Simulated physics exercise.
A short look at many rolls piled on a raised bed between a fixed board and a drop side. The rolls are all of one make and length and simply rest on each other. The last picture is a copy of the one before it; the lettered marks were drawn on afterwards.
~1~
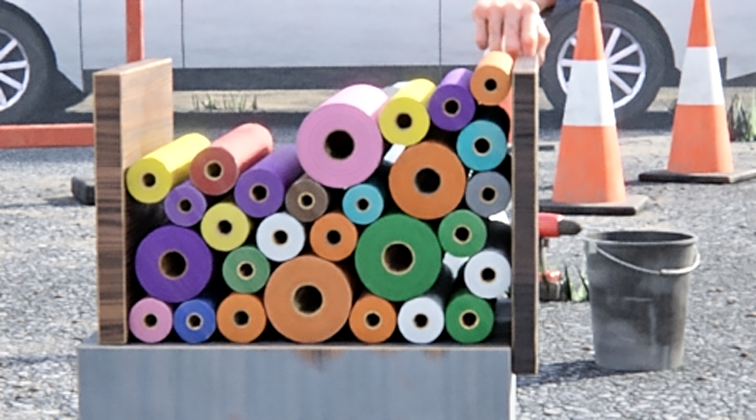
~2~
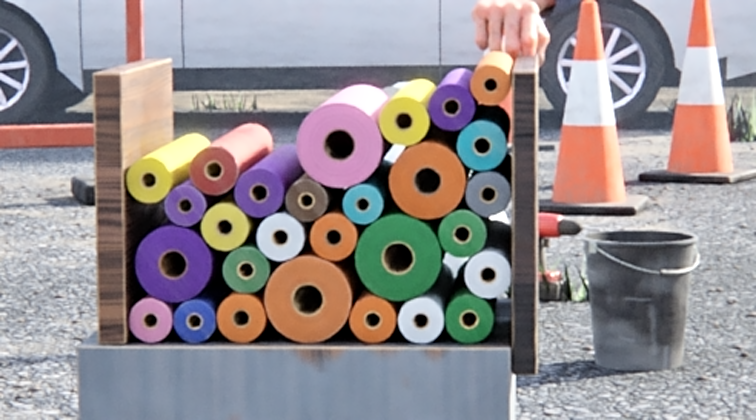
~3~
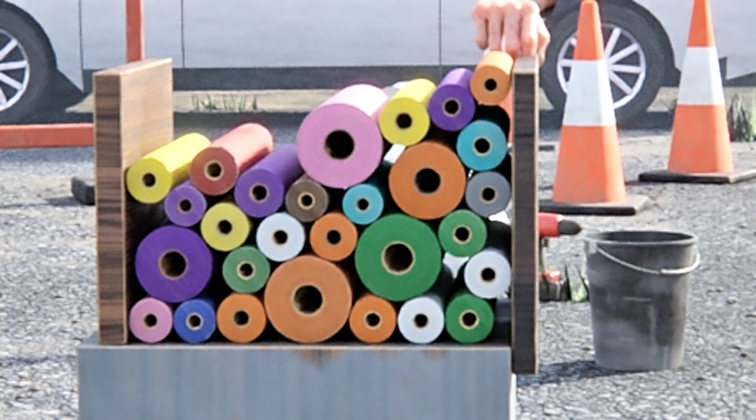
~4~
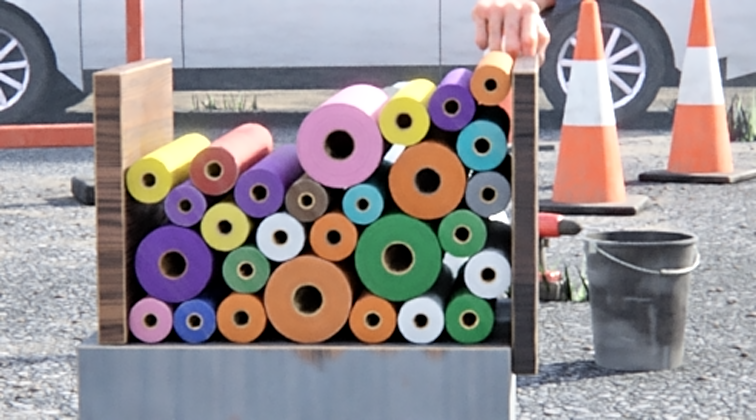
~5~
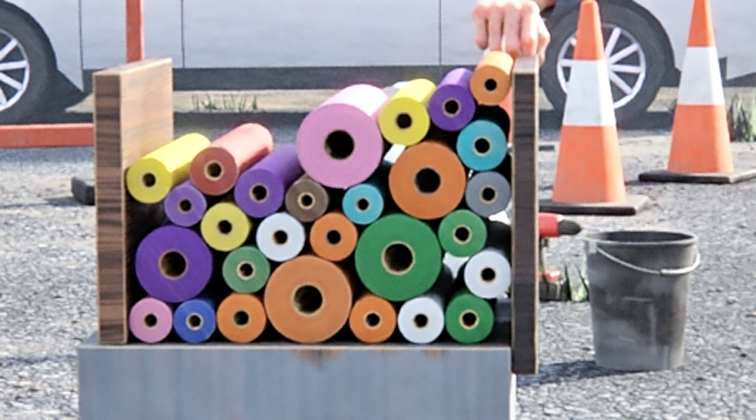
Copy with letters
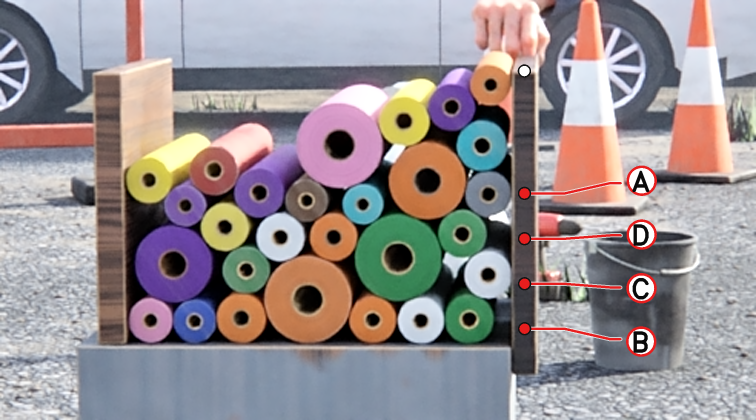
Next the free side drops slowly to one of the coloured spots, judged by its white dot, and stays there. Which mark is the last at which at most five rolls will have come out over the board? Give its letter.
The answer is mark C.
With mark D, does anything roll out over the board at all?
Yes.
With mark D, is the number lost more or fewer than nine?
At D, fewer than nine.
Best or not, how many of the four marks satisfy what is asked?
Three of them.
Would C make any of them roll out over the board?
At C: Yes.
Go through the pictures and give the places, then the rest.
The first picture shows a red roll (215, 170); side board (526, 202).
The second picture shows a white roll (421, 321).
The third picture shows an orange roll (334, 237); a white roll (281, 238).
The fourth picture shows a pink roll (340, 145); a red roll (215, 170).
The fifth picture shows side board (526, 202); a white roll (421, 321).
On the marked copy, A at (524, 193); B at (524, 329); C at (524, 283); D at (524, 238); the white dot at (524, 71).
Following C. Soon after the start, top of the board (512, 164).
Later, top of the board (512, 269).
In the end, top of the board (512, 282), four out over the board.
As for the rest, A three out over the board; B more than five out over the board; D three out over the board.
